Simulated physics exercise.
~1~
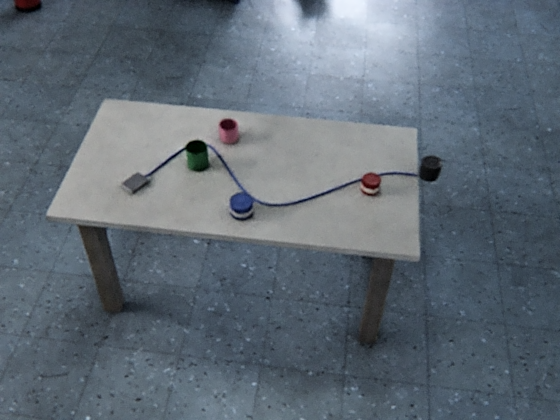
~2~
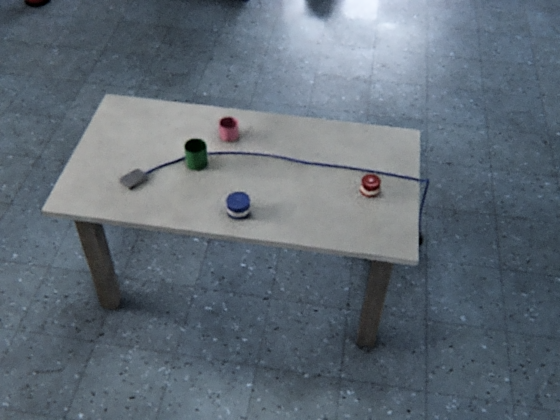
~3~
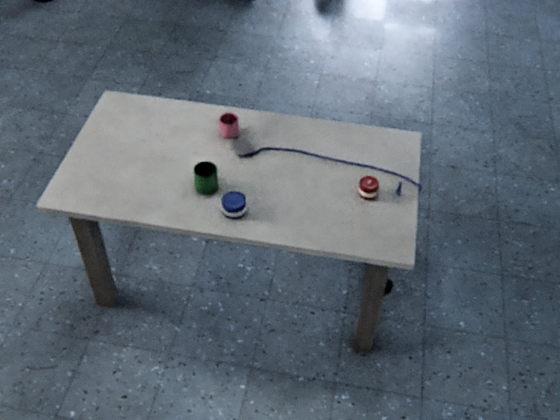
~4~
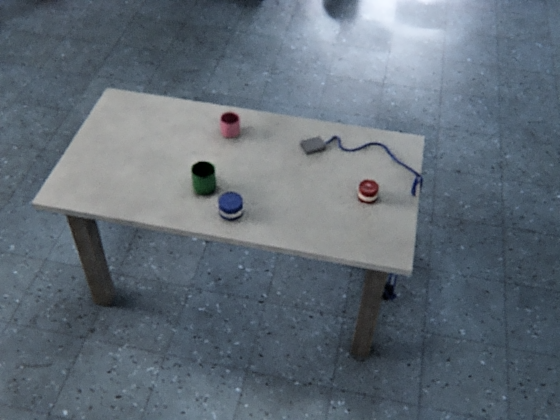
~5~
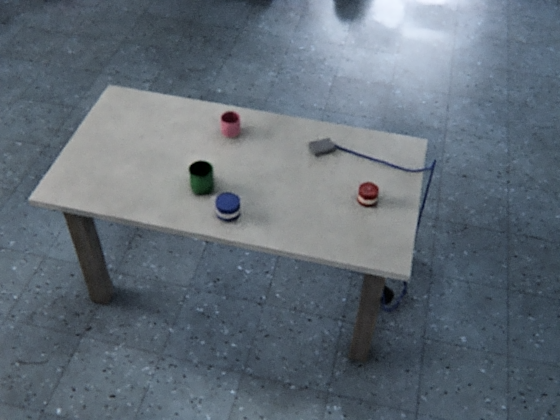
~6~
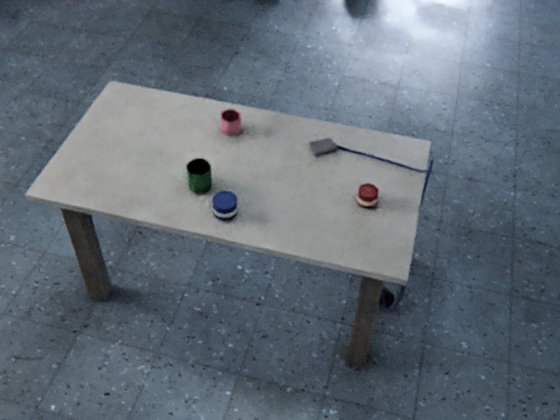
A black speaker dropped off the right edge of the table, pulling its blue cable straight and dragging the grey phone rightward past the green cup, which shifted slightly; the phone stopped near the right edge, still on top, with the speaker hanging below.
